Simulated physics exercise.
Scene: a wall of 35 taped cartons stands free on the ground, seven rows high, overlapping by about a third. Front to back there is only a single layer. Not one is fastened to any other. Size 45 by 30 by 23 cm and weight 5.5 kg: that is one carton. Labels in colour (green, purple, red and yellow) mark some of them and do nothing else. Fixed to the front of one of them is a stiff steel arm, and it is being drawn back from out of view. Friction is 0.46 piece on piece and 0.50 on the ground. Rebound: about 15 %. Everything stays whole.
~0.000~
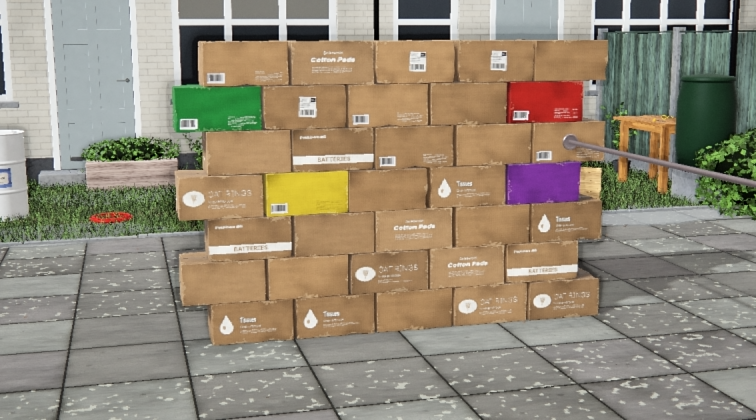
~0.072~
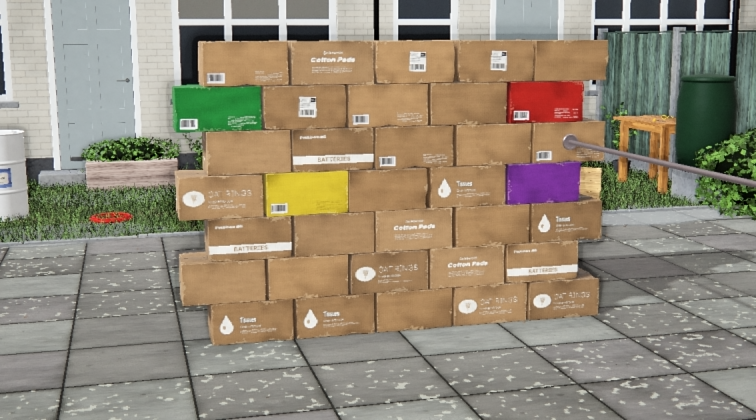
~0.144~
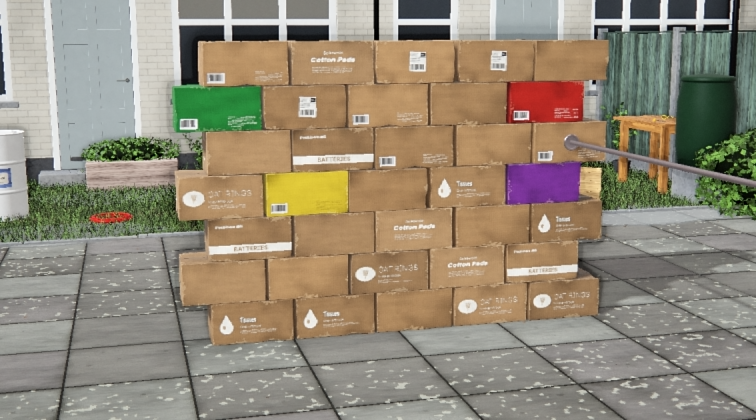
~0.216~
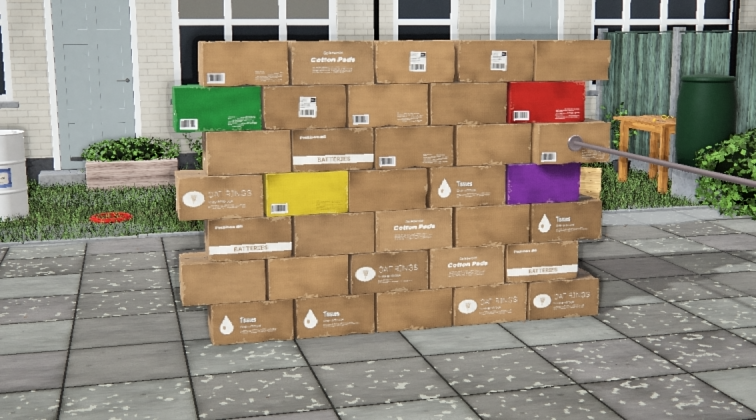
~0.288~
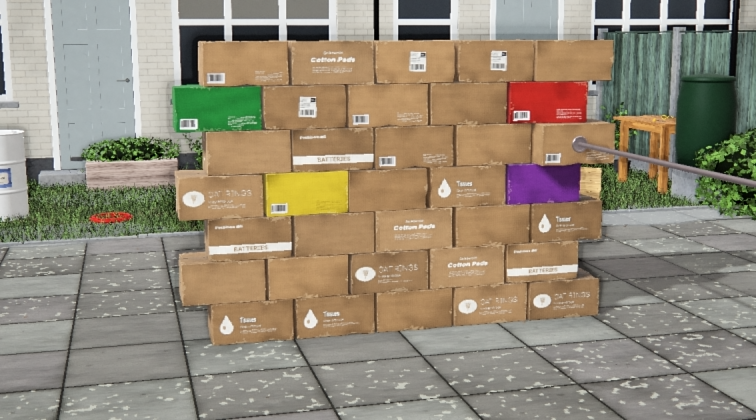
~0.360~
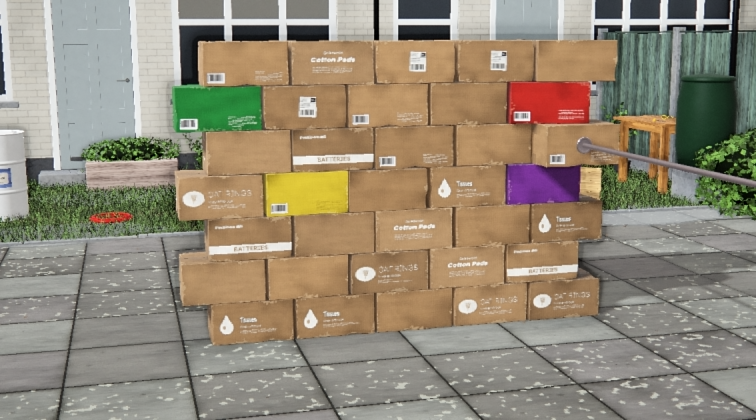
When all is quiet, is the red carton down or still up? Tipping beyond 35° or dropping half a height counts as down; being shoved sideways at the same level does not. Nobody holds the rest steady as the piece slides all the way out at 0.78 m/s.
Looking at it, I'd say the red carton ends down.
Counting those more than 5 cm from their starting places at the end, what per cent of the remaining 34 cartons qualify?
Shifted share: 5 %.
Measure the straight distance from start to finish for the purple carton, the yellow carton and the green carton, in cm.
I'd estimate purple at 0 cm, yellow at 0 cm and green at 0 cm.
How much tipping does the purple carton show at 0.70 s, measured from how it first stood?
Roughly 0 degrees.
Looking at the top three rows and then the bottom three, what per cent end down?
For the top it's 10 in a hundred, for the bottom 0 in a hundred.
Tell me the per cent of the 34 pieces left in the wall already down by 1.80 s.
By then 5 %.
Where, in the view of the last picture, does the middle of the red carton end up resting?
End point, last view: About (549, 298).
After 0.70 s, none of the 34 other cartons down, 2 disturbed; red carton 29 cm from its place.
After 1.80 s, 2 of the 34 other cartons down; red carton 66° from how it stood, 23 cm lower.
After 2.74 s, 2 of the 34 other cartons down; red carton 74° from how it stood, 1.03 m lower.
In the end (4.2 s), 2 of the 34 other cartons down; red carton on its side; purple carton unmoved; yellow carton unmoved. From the last view, middles, red carton near (549, 298), purple carton near (535, 180).
